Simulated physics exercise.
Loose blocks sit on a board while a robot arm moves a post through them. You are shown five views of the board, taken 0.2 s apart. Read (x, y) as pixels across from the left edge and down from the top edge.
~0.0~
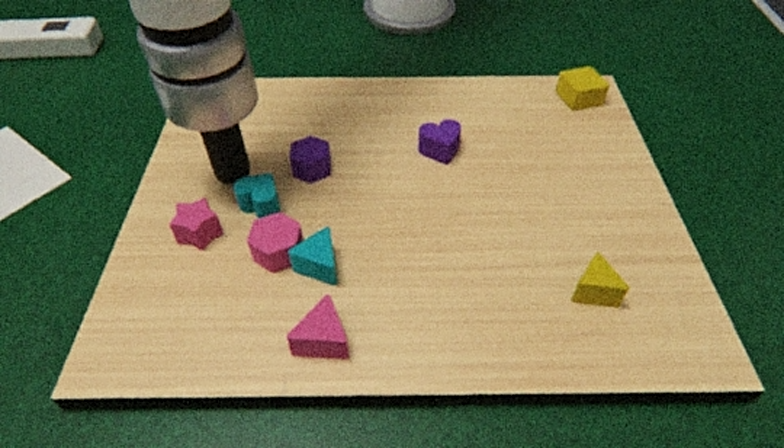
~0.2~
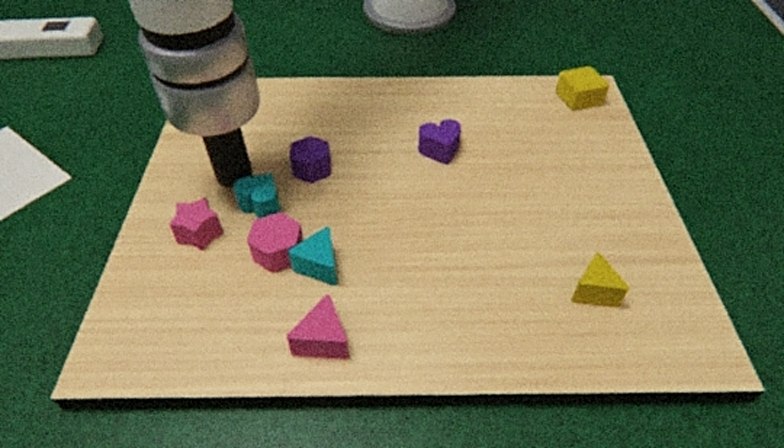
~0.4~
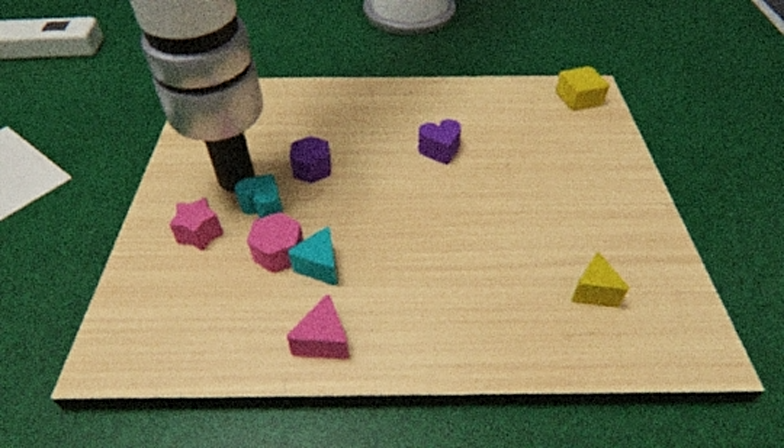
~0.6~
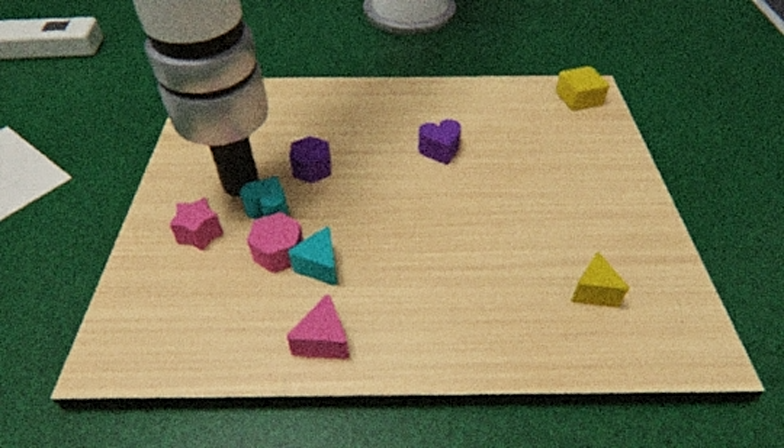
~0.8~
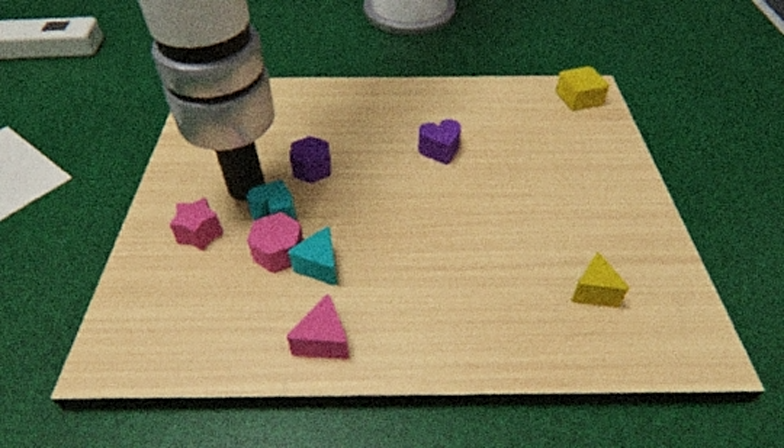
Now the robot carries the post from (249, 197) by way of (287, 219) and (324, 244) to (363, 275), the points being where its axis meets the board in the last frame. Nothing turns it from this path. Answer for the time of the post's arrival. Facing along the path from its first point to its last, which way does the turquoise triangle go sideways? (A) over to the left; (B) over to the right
Answer: B.
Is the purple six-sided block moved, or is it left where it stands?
The result: It stays put.
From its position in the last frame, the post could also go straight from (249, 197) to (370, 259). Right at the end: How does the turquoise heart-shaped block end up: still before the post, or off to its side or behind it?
The turquoise heart-shaped block won't leave the front of the post.
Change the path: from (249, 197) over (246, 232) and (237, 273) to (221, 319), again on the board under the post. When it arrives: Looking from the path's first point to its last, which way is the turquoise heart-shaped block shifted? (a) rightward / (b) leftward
b
On the path given first. One third of the way, post (286, 212); turquoise heart-shaped block (316, 212), turned 25° anticlockwise; pink six-sided block (280, 242), turned 40° clockwise; turquoise triangle (320, 254), turned 25° anticlockwise.
Two thirds of the way, post (324, 238); turquoise heart-shaped block (361, 229), turned 60° anticlockwise; pink six-sided block (280, 247), turned 60° clockwise; turquoise triangle (329, 266), turned 25° clockwise.
At the end, post (363, 267); turquoise heart-shaped block (396, 238), turned 100° anticlockwise; pink six-sided block (280, 247), turned 60° clockwise; purple six-sided block still; turquoise triangle (340, 283), turned 85° clockwise; pink triangle (315, 332), turned 15° anticlockwise.
